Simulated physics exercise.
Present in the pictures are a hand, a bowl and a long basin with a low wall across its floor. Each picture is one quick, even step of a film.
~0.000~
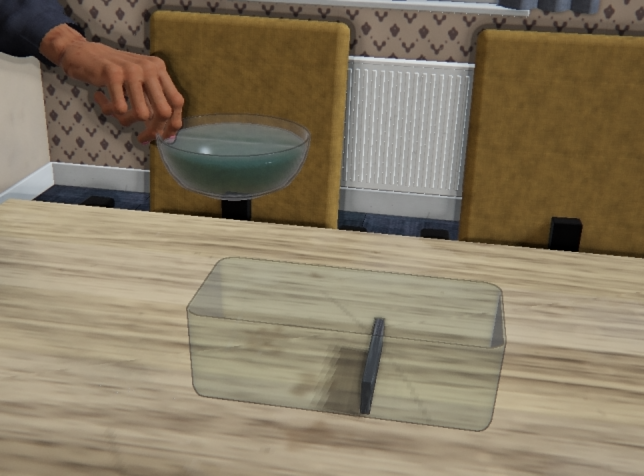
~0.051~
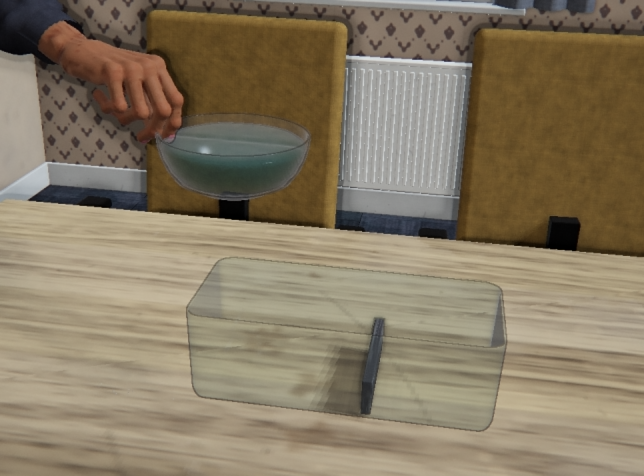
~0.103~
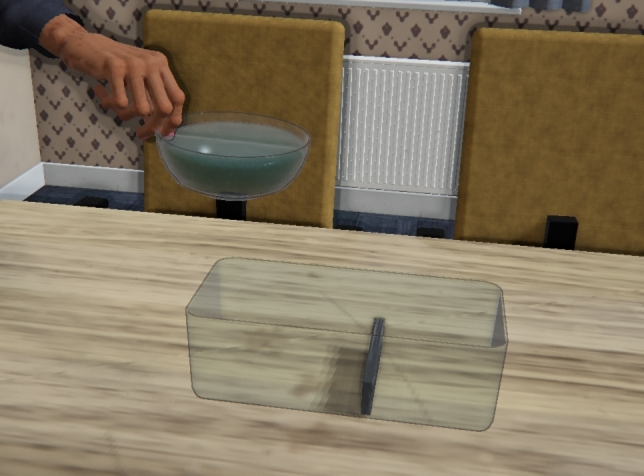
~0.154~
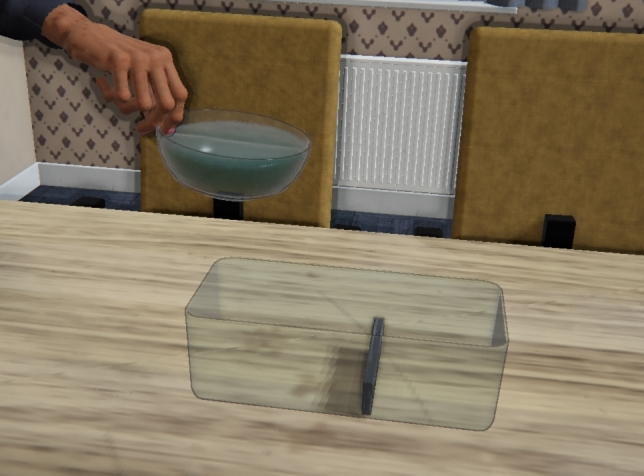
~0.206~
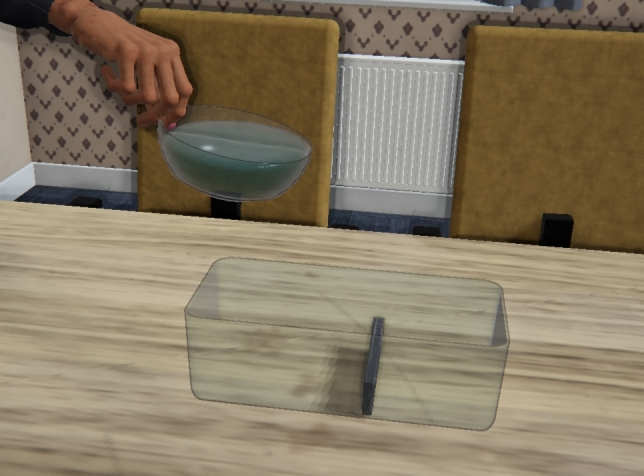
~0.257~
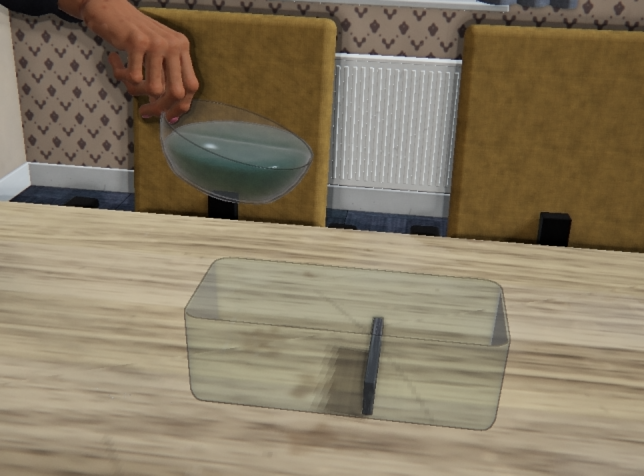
A hand tilted a clear glass bowl of blue-green liquid gradually to the right, lifting its left side above a wooden table, while a long see-through basin with a low dark divider sat still below.
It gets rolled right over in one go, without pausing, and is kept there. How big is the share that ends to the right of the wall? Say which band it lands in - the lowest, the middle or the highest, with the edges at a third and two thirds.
The lowest band, under a third.
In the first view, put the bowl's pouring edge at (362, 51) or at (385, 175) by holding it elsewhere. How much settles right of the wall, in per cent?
About 75 % the first time, about 80 % the second.
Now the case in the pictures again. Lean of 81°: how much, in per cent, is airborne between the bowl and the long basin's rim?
Something close to 40 percent of it.
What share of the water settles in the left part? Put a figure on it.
Close to 70 per cent.
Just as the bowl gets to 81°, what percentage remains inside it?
Around 15 in a hundred has not poured out yet.
A moment on, the bowl is tipped on its side and 16 per cent is still to pour, 24 is left of the wall and 17 right of it.
Next, the bowl is tipped right over and 0 per cent is still to pour, 71 is left of the wall and 24 right of it.
Then the bowl is tipped right over and 0 per cent is still to pour, 72 is left of the wall and 25 right of it.
Later the bowl is tipped right over and 0 per cent is still to pour, 72 is left of the wall and 25 right of it.
At rest 72 per cent lies left of the wall, 25 right of it and 3 outside.
